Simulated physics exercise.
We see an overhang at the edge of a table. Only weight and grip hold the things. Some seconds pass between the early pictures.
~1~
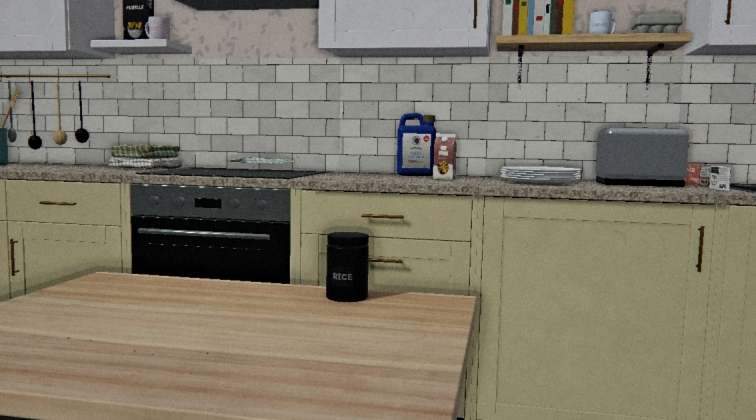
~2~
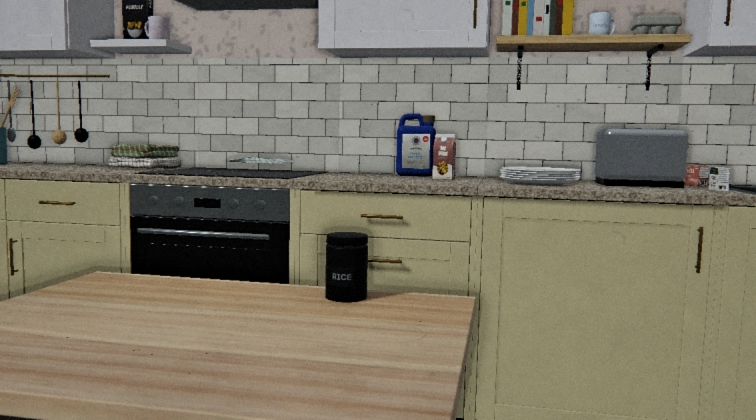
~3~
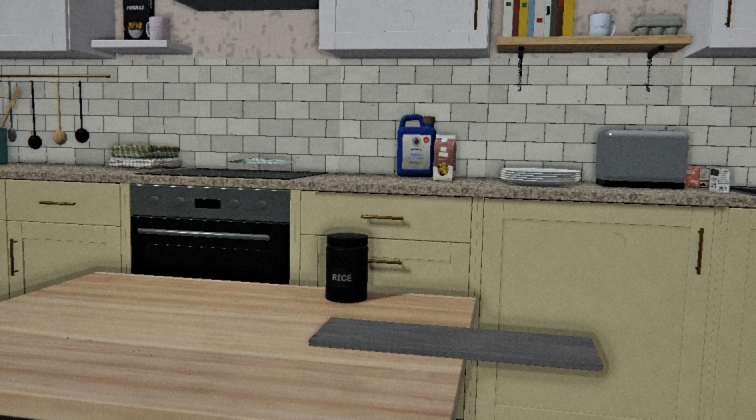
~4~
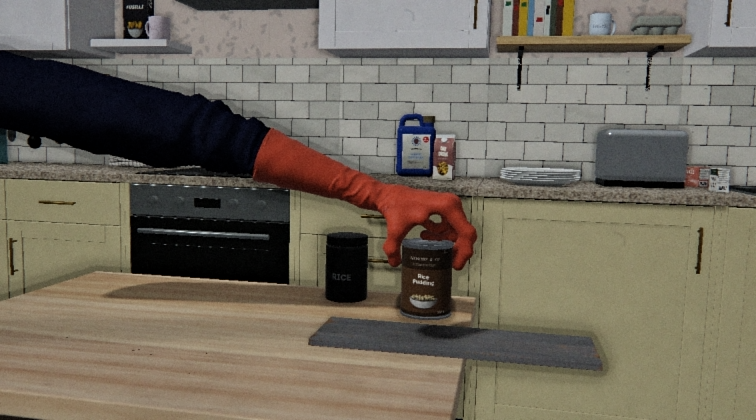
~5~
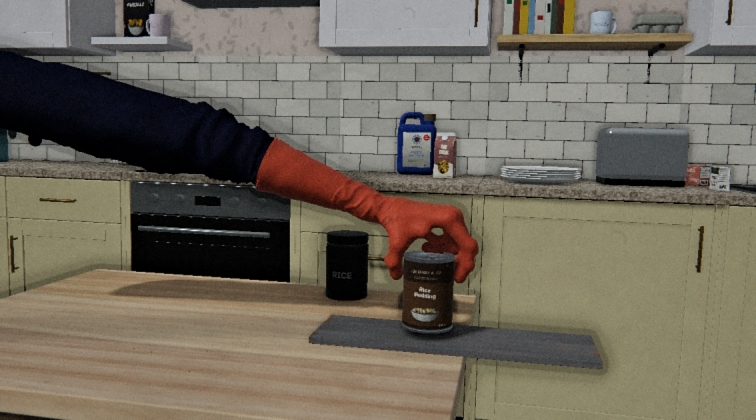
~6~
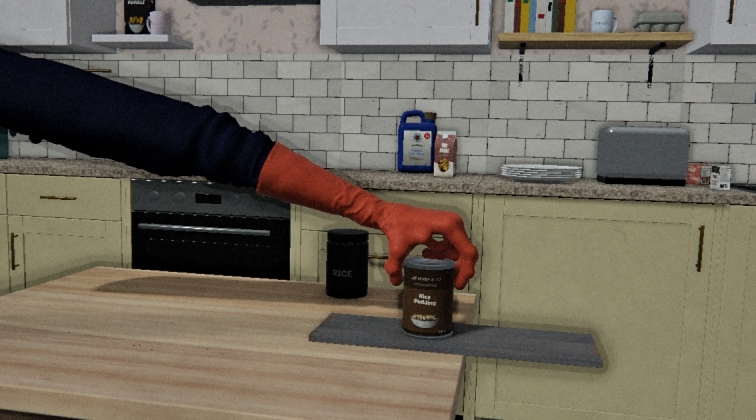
A red-gloved hand lowers a brown tin onto a gray board overhanging the wooden table's edge.
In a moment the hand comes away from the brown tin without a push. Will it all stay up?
The plank keeps its balance.
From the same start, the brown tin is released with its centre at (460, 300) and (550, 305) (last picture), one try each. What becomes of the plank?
First, it holds; second, it tips off the edge.
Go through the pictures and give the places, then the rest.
In the first picture, the last thing is not in view yet; black jar (347, 266).
In the second picture, the last thing is not in view yet; black jar (347, 266).
In the third picture, the last thing is not in view yet; black jar (347, 267).
In the fourth picture, on its way; brown tin (426, 278); black jar (347, 266).
In the fifth picture, on its way; brown tin (428, 291); black jar (347, 265).
In the sixth picture, in place under the hand; brown tin (428, 297); black jar (347, 263).
Then, 0.40 s after the last picture, nothing has stirred.
Then, 1.10 s after the last picture, brown tin resting near (428, 297).
At rest, all 3 in place. Seen from the same camera at the end, brown tin near (428, 297). The plank stays on the table.
